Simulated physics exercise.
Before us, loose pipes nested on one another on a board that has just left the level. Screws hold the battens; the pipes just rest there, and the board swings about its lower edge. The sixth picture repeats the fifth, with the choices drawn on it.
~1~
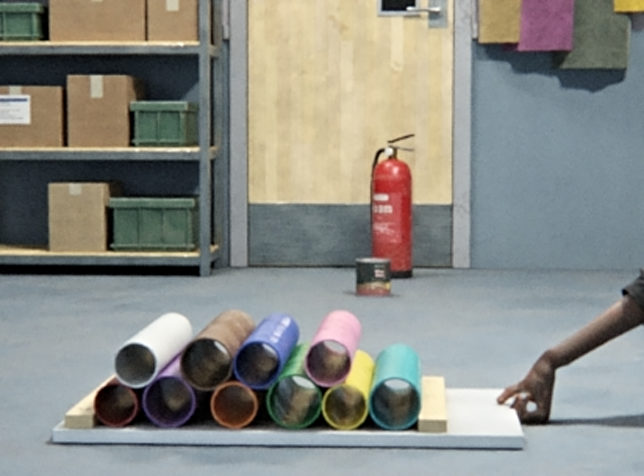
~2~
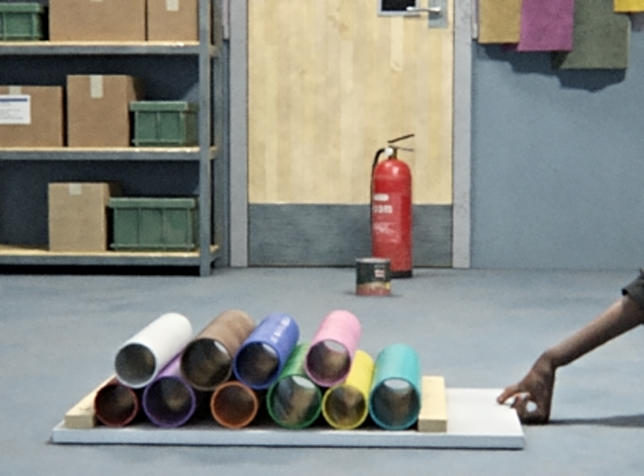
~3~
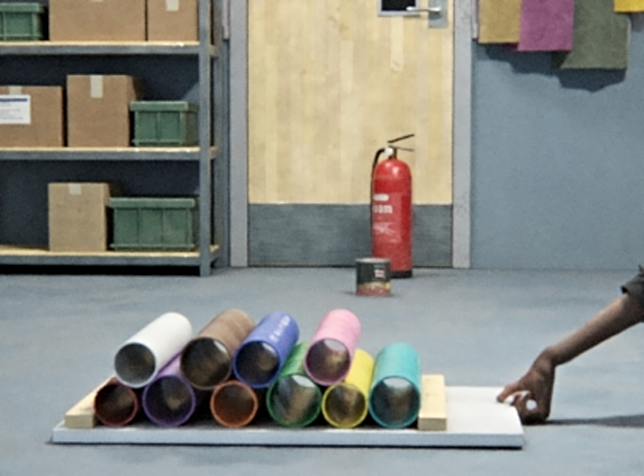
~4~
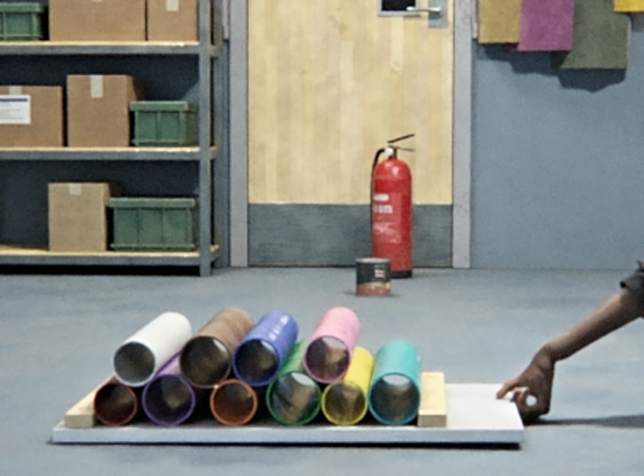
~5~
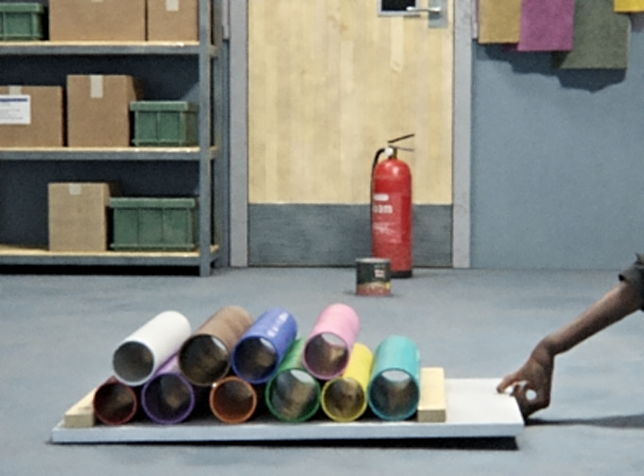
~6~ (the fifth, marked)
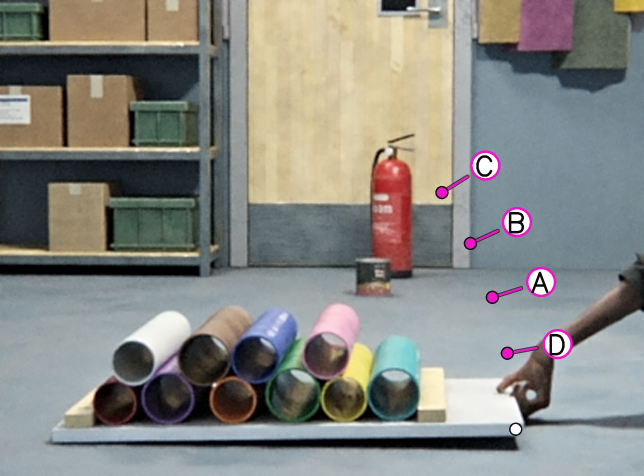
To begin with, colourful pipes rest in two layers between wooden battens on a pale board lying on the floor, while a hand grips the board's right end. The hand then raises that end very slightly, tilting the board a little, and the pipes stay nested together as they tilt with it.
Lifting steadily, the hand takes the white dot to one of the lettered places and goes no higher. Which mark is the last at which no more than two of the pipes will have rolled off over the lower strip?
Stop at A.
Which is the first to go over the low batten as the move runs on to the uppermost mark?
First is the white one.
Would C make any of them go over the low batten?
Yes, at C.
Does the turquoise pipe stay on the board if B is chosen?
Yes.
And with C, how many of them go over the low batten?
It comes to three.
On the copy, A at (492, 297); B at (470, 243); C at (442, 192); D at (508, 353); the white dot at (516, 429).
On A. First, board at 13°.
Then, board at 18°.
Finally, board at 18°, two over the low batten (brown, white).
By contrast, B three over the low batten (brown, blue, white); C three over the low batten (brown, blue, white); D none over the low batten.
